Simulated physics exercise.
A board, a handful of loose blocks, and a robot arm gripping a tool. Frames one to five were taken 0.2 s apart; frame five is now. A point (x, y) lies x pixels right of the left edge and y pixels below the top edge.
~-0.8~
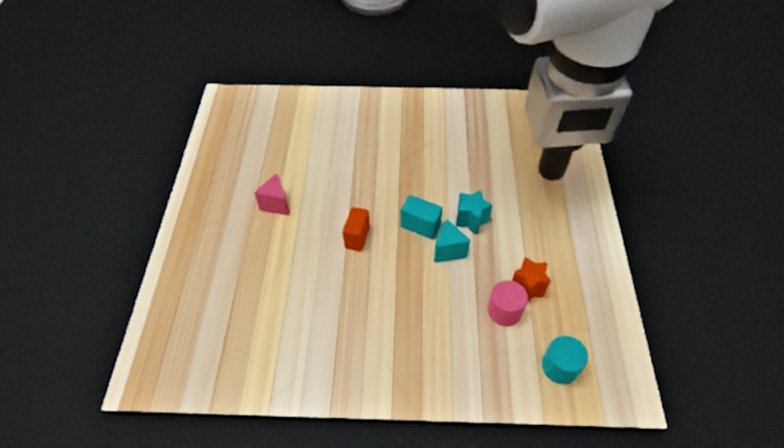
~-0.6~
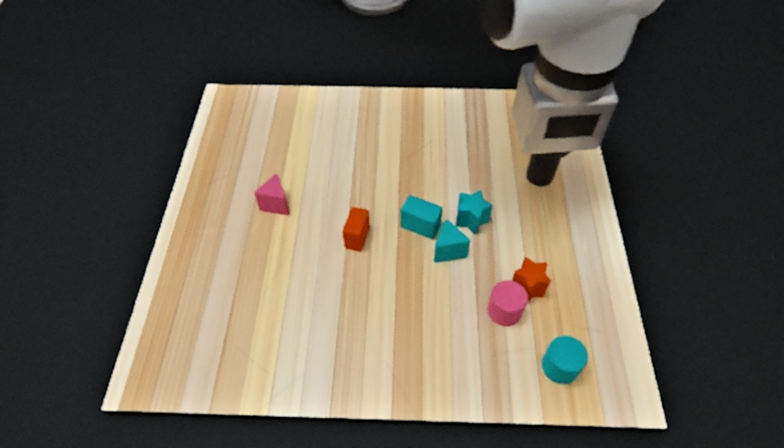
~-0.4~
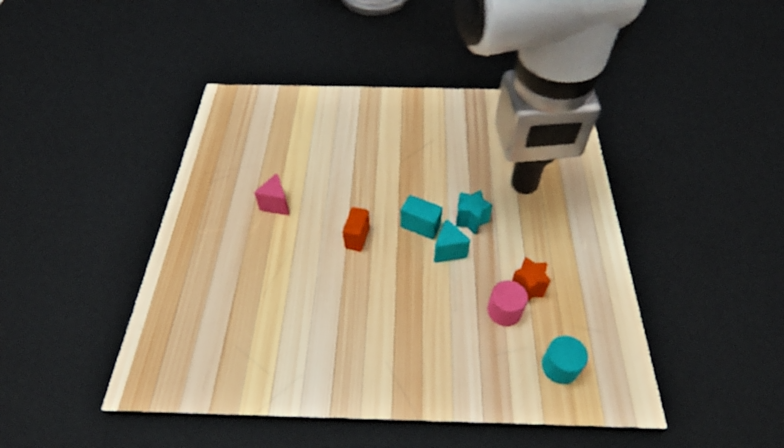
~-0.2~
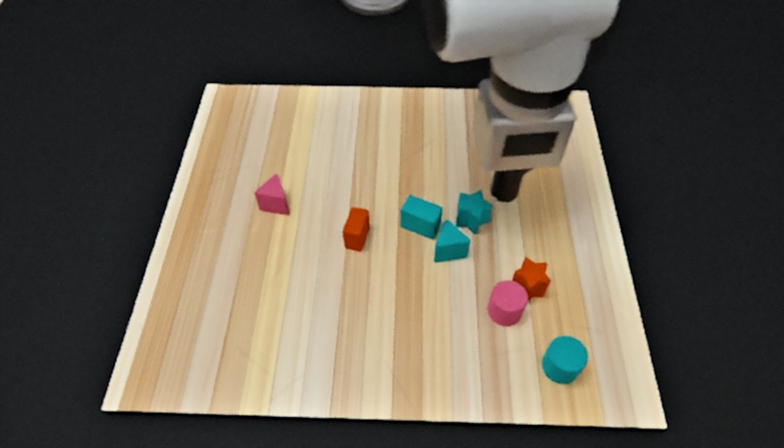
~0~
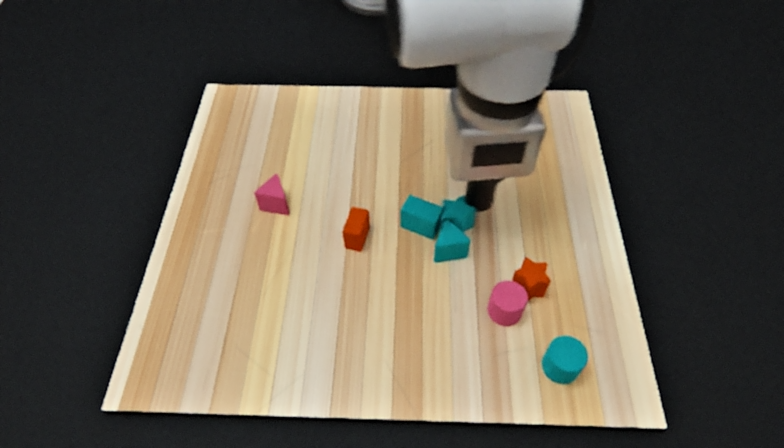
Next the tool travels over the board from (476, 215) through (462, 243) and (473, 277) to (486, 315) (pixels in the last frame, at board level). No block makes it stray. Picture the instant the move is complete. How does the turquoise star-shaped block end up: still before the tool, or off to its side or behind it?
My answer is that the turquoise star-shaped block has slipped off.
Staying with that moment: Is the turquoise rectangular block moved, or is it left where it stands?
At the moment the path ends, the turquoise rectangular block no longer stands where it did.
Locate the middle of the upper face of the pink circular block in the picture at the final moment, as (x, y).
Somewhere near (524, 311).
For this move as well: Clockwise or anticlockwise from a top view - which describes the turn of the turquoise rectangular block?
Clockwise rotation.
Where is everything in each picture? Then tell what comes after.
In the first picture, tip of the tool (551, 171), middles of tops, turquoise rectangular block (422, 208), turquoise triangular block (451, 235), turquoise star-shaped block (474, 202), pink circular block (510, 295).
In the second picture, tool (539, 177), nothing pushed.
In the third picture, tool (524, 185), nothing pushed.
In the fourth picture, tool (504, 193), nothing pushed.
In the fifth picture, tool (479, 202), turquoise rectangular block (422, 208), turquoise triangular block (451, 235), turquoise star-shaped block (458, 208), pink circular block (510, 295).
One third of the way, tool (464, 232); turquoise rectangular block (407, 213), turned 30° clockwise; turquoise triangular block (436, 252), turned 55° anticlockwise; turquoise star-shaped block (437, 227), turned 30° clockwise.
Two thirds of the way, tool (476, 266); turquoise rectangular block (407, 213), turned 30° clockwise; turquoise triangular block (436, 252), turned 55° anticlockwise; turquoise star-shaped block (437, 228), turned 40° clockwise.
At the end, tool (489, 304); turquoise rectangular block (407, 213), turned 30° clockwise; turquoise triangular block (436, 252), turned 55° anticlockwise; turquoise star-shaped block (437, 228), turned 40° clockwise; pink circular block (524, 311).
